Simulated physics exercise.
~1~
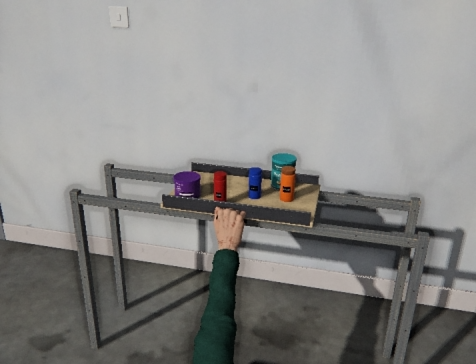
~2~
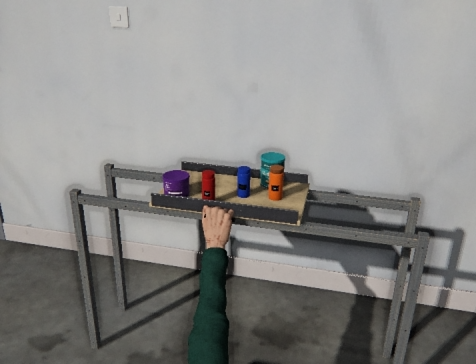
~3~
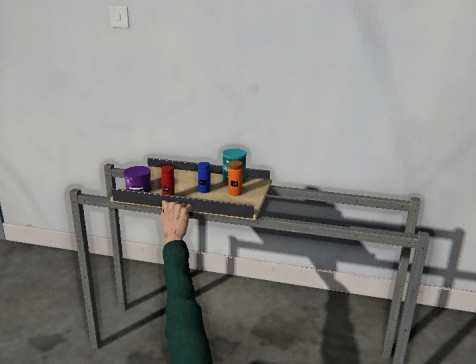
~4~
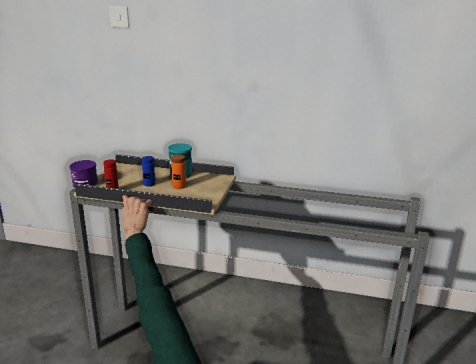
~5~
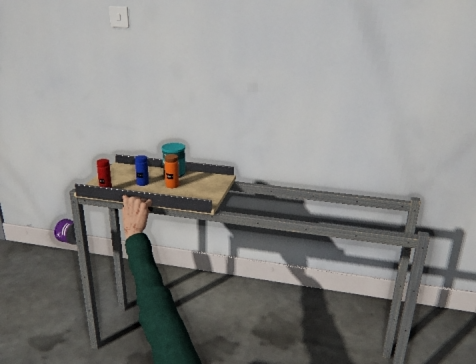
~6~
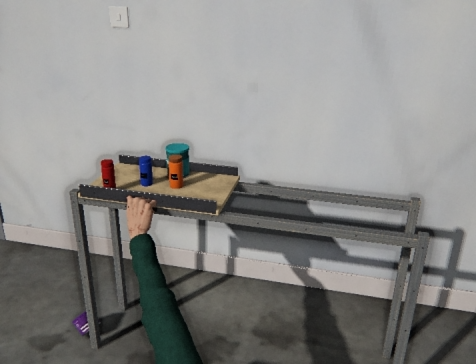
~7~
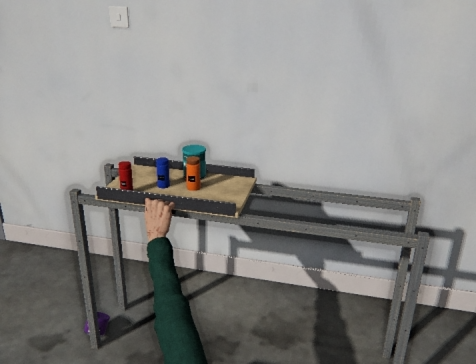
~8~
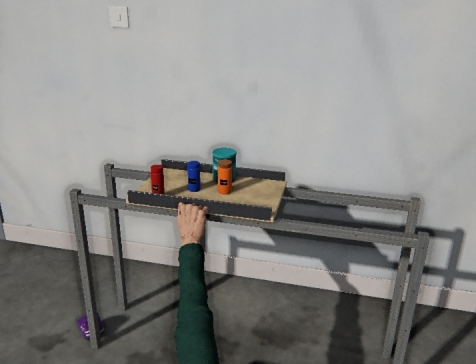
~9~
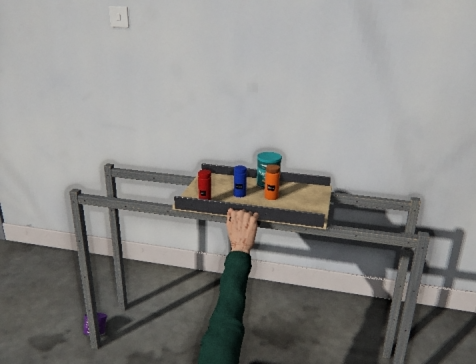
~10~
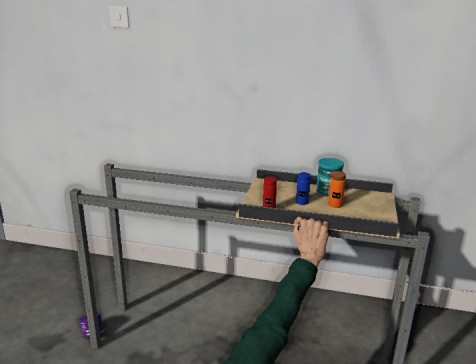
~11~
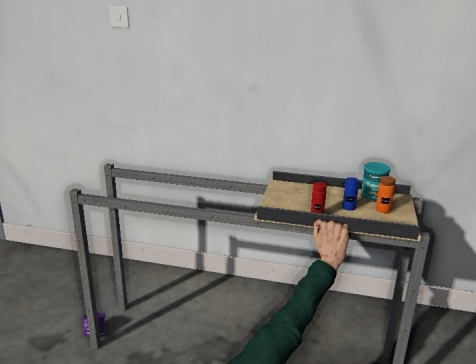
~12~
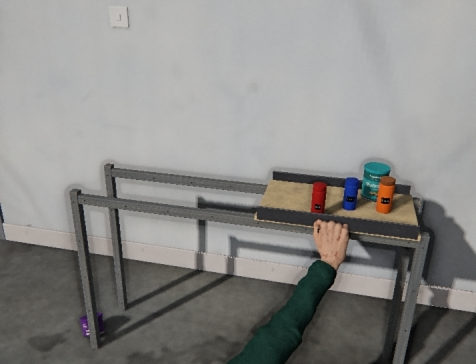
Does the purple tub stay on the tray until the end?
No, the purple tub comes off the tray at the left and ends up on the floor near the leg of the frame.
